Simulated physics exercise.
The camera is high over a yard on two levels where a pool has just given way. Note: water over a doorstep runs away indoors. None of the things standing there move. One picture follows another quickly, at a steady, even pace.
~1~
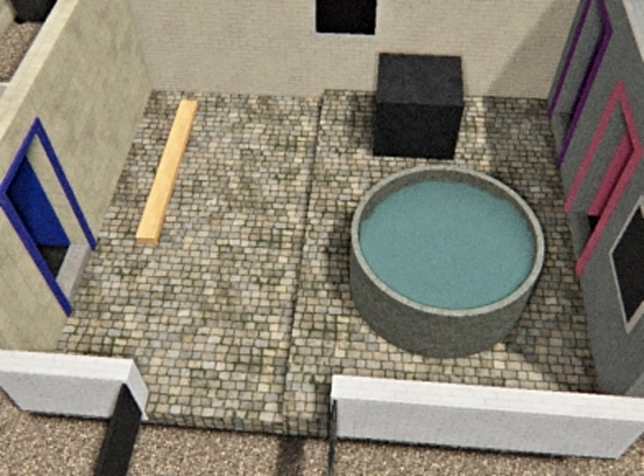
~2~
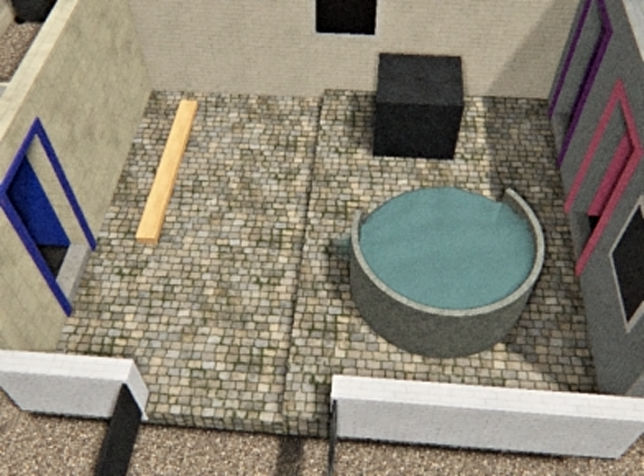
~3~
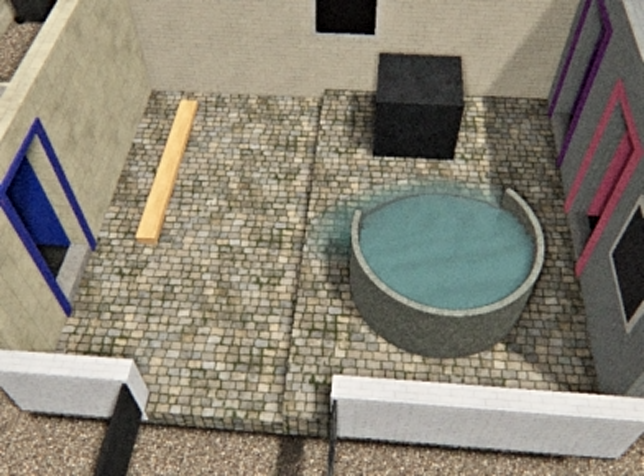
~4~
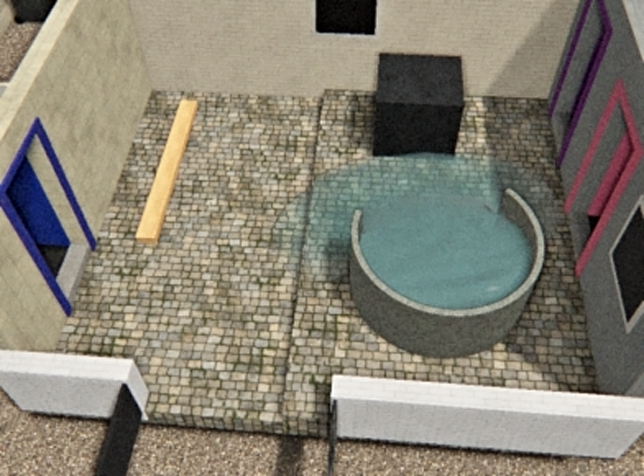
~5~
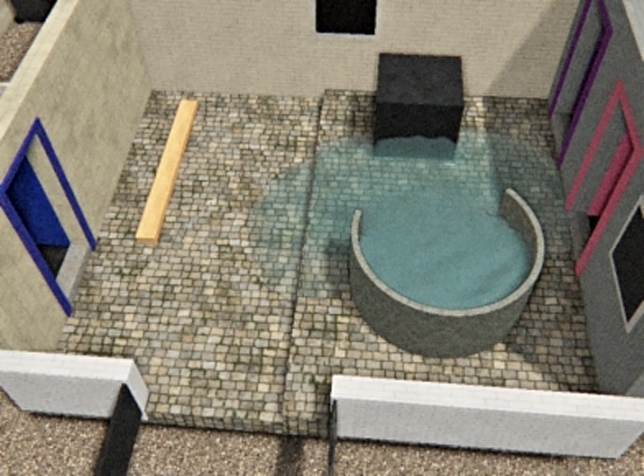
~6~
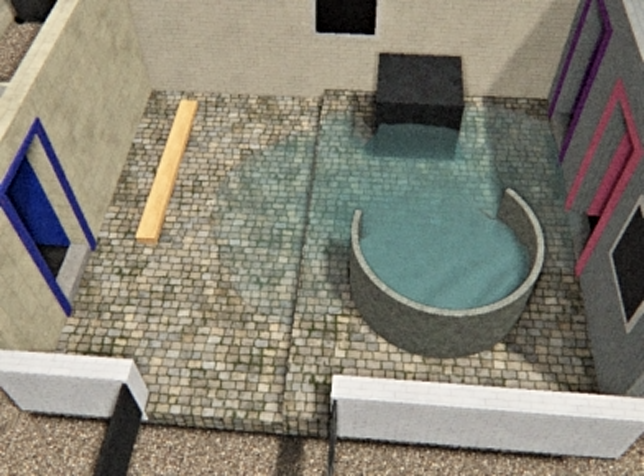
At the start, a round pool of teal water stands whole and still in a walled cobbled yard, near a black block. Its far side opens and water pours out through the gap, spreading thinly around the block's base, toward the pink door on the right, and leftward across the paving seam.
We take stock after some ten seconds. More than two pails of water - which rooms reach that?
The blue door falls short; the pink door reaches it; the purple door reaches it.
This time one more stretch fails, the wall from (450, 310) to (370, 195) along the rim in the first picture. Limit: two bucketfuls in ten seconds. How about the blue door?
Blue door: Exceeds it.
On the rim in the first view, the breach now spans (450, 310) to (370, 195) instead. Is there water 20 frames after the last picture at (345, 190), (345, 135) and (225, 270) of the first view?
First unwetted, second unwetted, third soaked.
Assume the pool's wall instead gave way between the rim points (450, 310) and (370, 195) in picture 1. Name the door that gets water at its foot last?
That's the door marked purple.
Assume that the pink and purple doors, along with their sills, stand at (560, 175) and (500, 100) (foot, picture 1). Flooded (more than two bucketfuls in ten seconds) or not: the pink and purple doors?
In short: The pink door passes that mark; the purple door lets more in.
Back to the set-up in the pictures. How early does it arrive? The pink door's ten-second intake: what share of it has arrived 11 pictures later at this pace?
Around 15 percent.
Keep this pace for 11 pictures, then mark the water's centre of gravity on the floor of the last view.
I'd mark it close to (358, 175).
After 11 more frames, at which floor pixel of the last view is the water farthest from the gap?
Somewhere around (151, 94).
A moment on, water covers 50 % of the floor; the blue door not reached, the pink door under two buckets in, the purple door wet at the sill, nothing in.
Next, water covers 55 % of the floor; the blue door wet at the sill, nothing in, the pink door under two buckets in, the purple door over two buckets in.
Then, water covers 75 % of the floor; the blue door wet at the sill, nothing in, the pink door under two buckets in, the purple door far over two buckets in.
Later, water covers 95 % of the floor; the blue door wet at the sill, nothing in, the pink door over two buckets in, the purple door far over two buckets in.
In the end, water covers 90 % of the floor; the blue door wet at the sill, nothing in, the pink door over two buckets in, the purple door far over two buckets in.
